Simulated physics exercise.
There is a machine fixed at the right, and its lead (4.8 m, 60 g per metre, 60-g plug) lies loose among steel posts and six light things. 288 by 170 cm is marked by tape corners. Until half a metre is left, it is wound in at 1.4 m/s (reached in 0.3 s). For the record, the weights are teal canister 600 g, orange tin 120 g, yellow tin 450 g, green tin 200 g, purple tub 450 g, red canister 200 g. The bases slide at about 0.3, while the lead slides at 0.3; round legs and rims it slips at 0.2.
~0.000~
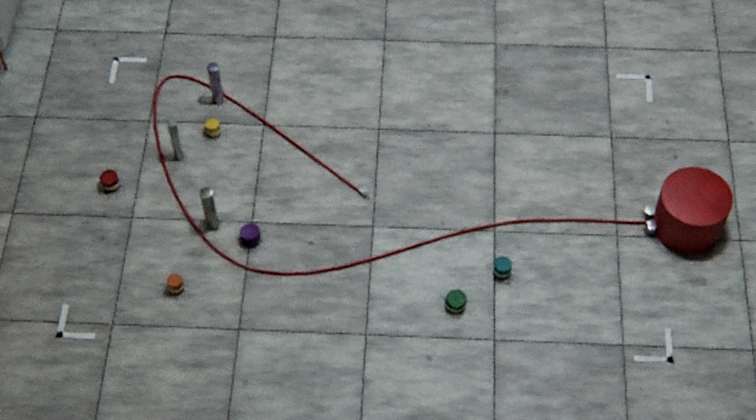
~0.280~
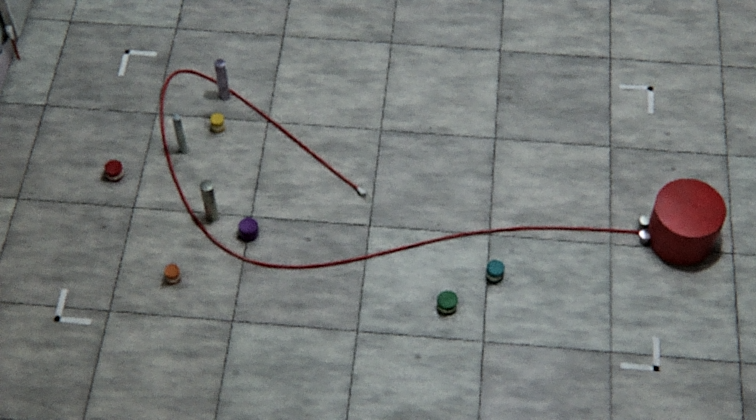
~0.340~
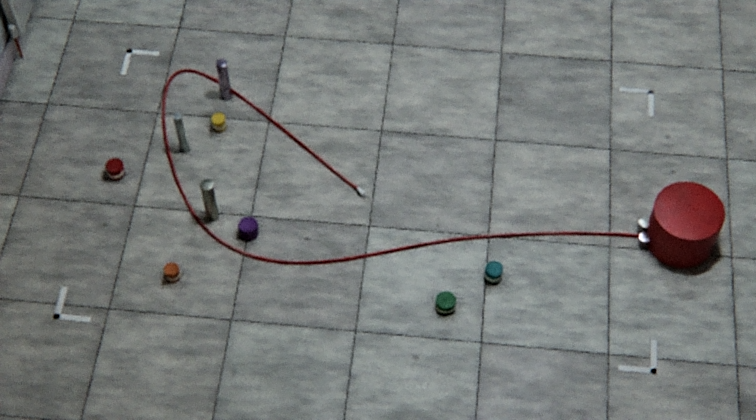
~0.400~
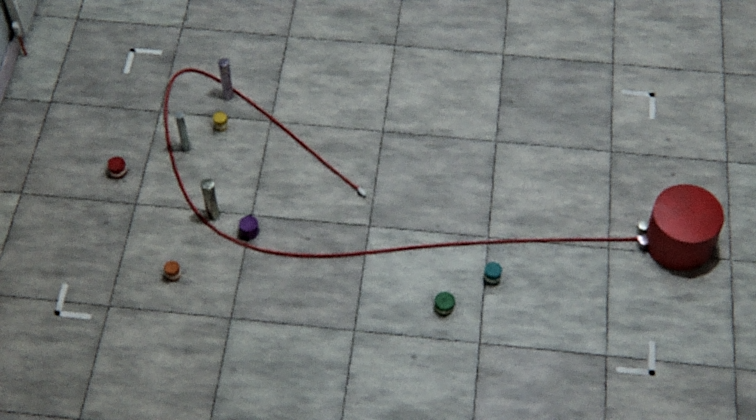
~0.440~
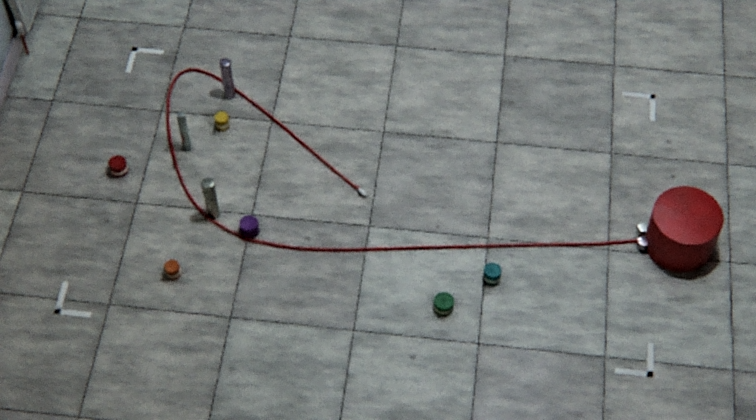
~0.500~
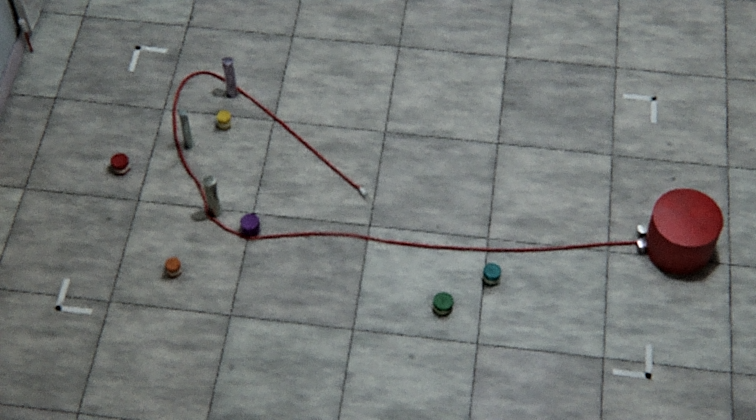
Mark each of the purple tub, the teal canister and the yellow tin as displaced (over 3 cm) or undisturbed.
Marks: Purple tub displaced; teal canister undisturbed; yellow tin undisturbed.
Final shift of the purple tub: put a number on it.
Purple tub: Roughly 10 cm.
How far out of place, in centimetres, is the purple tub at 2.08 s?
The purple tub has moved 10 cm.
At 1.3 s, plug at (269, 112); purple tub 9 cm off its start.
At 2.1 s, plug at (201, 250); purple tub 9 cm off its start, red canister 15 cm off its start.
At 2.9 s, plug at (426, 298); purple tub 9 cm off its start at (258, 208), red canister 15 cm off its start at (110, 183).
At 3.6 s, plug at (614, 204); purple tub 9 cm off its start, red canister 15 cm off its start.
At 4.4 s, plug at (634, 198); purple tub 9 cm off its start at (258, 208), teal canister 0 cm off its start at (493, 270), yellow tin 0 cm off its start at (224, 116), red canister 15 cm off its start at (110, 183).
